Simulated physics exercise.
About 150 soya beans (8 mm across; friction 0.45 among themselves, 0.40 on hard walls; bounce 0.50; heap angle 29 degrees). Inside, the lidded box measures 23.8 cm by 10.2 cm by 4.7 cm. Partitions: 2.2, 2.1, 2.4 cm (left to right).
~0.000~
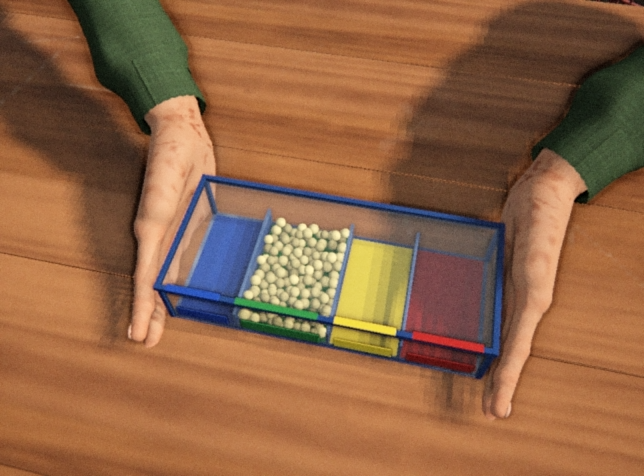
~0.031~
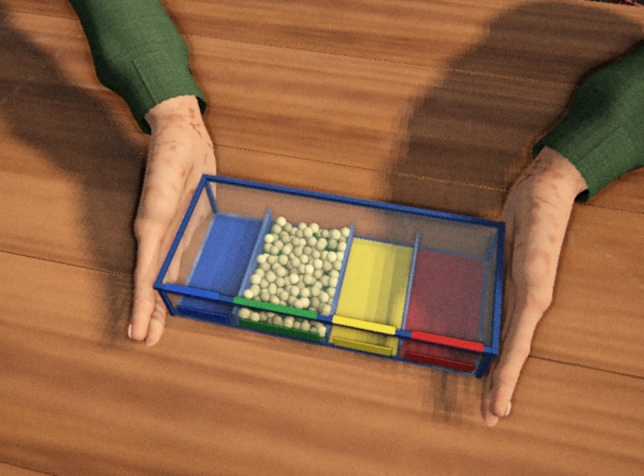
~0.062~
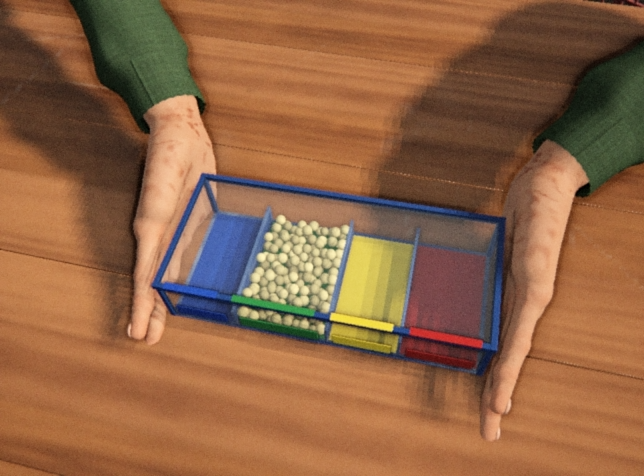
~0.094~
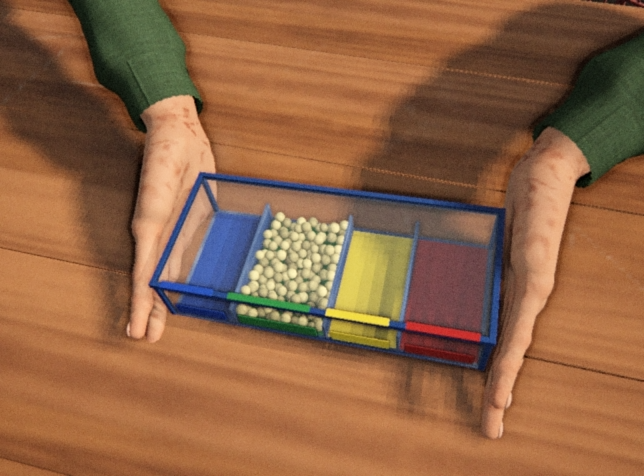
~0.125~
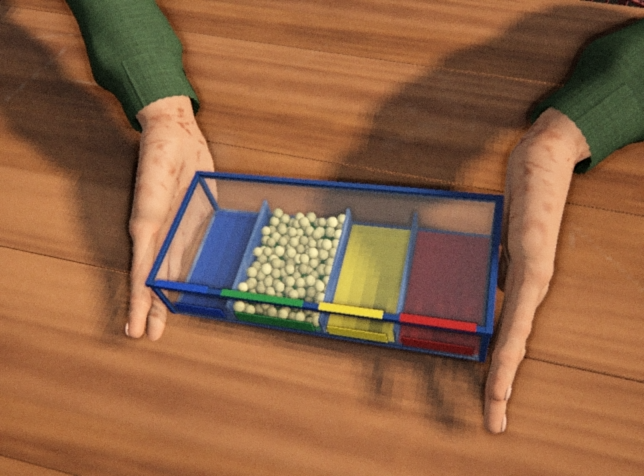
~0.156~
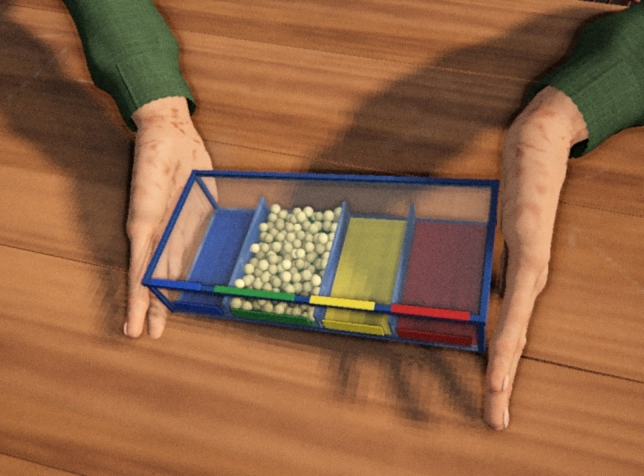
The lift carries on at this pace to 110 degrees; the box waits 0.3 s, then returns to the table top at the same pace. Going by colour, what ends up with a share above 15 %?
Red compartment: Under; blue compartment: Over; green compartment: Under; yellow compartment: Under.
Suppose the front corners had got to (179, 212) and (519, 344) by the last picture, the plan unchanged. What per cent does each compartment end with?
Red 95; blue 0; green 0; yellow 10.
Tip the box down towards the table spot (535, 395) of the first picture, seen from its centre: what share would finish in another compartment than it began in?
Some 100 per cent.
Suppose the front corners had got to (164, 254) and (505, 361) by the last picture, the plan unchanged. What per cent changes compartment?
In that case some 100 per cent.
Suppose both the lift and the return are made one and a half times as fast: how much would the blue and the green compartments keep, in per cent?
Then: Blue 100, green 0.
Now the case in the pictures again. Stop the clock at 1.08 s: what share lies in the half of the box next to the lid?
Roughly 80 per cent.
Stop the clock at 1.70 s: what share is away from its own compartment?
About 100 per cent.
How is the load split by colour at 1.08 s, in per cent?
Red 0; blue 100; green 0; yellow 0.
Then, at 1.08 s, tilt 110 degrees; blue 100 %.
Then, at 1.70 s, tilt 60 degrees; blue 100 %.
After 2.36 s, tilt 0 degrees; blue 100 %.
In the end, at 2.7 s, red 0 %, blue 100 %, green 0 %, yellow 0 %.
